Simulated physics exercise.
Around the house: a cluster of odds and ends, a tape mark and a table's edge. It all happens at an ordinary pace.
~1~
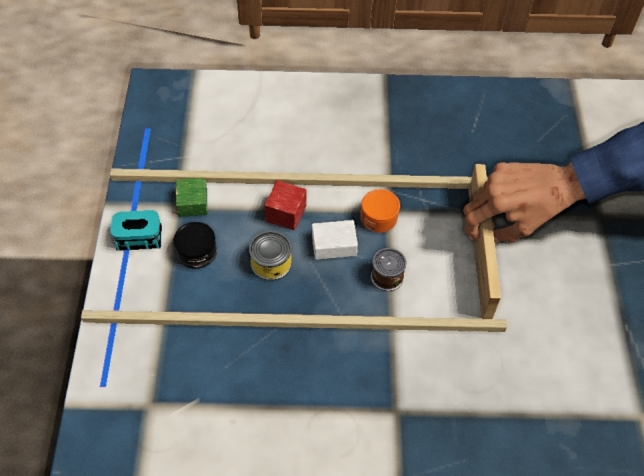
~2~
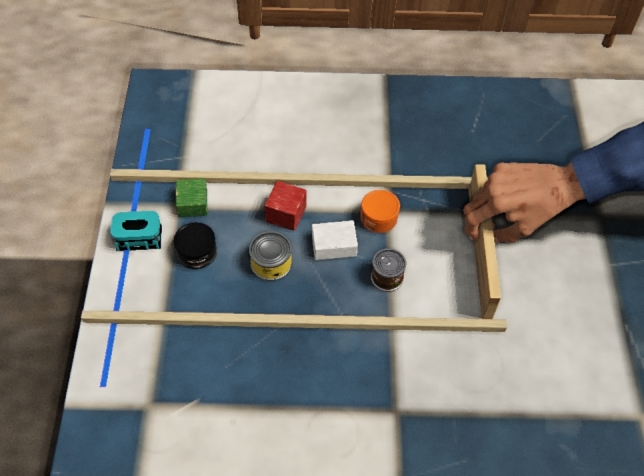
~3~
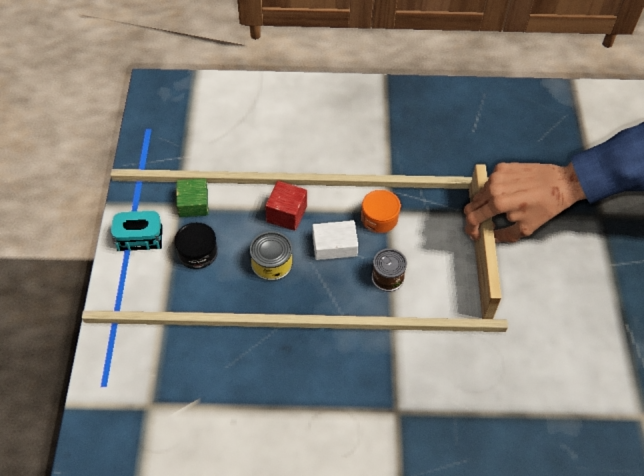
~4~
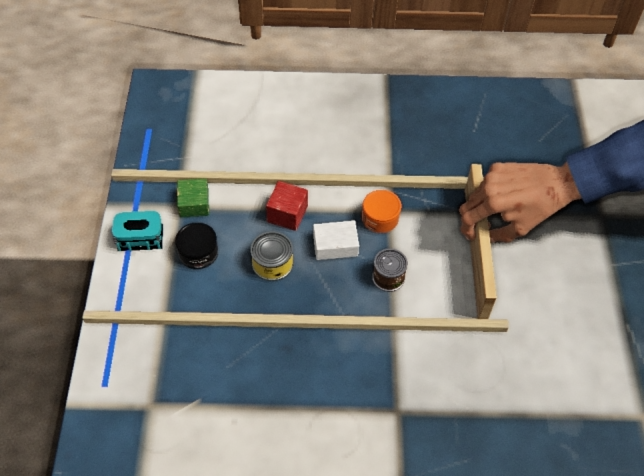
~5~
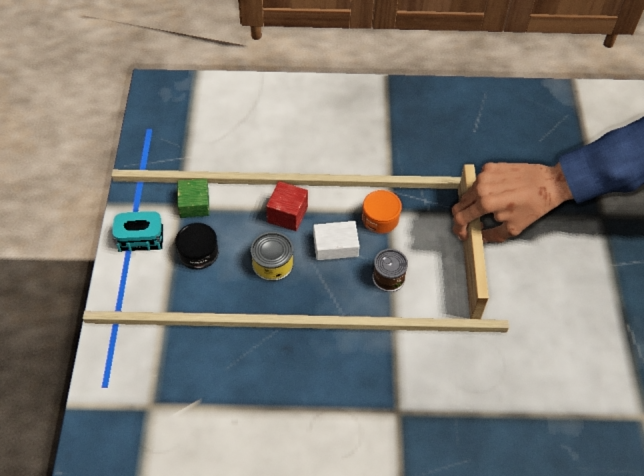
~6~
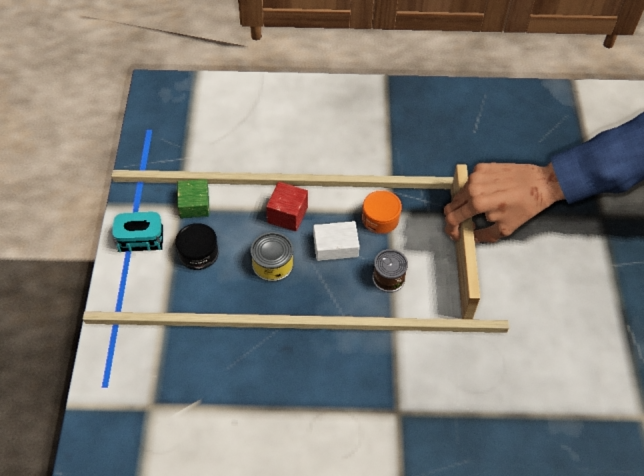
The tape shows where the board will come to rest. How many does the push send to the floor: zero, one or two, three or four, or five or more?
The number that fall off is five or more.
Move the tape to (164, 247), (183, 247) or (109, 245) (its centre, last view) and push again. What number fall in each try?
It would be 2, 1 and 8.
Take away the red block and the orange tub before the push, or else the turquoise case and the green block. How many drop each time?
3 in the first case, 3 in the second.
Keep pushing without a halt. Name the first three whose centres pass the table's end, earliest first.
In order: The turquoise case, then the green block, then the black tub.
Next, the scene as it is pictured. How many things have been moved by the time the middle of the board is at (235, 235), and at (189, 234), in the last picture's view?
The counts are 8 and 8.
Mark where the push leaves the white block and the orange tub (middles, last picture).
Near (107, 235) and (115, 205).
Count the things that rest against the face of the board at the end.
In contact: 3.
Soon after, none off yet; turquoise case at rest near (139, 232); green block at rest near (194, 199); black tub at rest near (197, 247).
Then, none off yet; turquoise case at rest near (139, 232); green block moving near (186, 197); black tub moved a little near (182, 243).
Further on, none off yet; turquoise case tipped well over near (81, 226); green block moved well along near (105, 190); black tub moved well along near (117, 235).
At rest, the number that fall off is five or more; fallen, red block, yellow pot, black tub, green block and turquoise case.
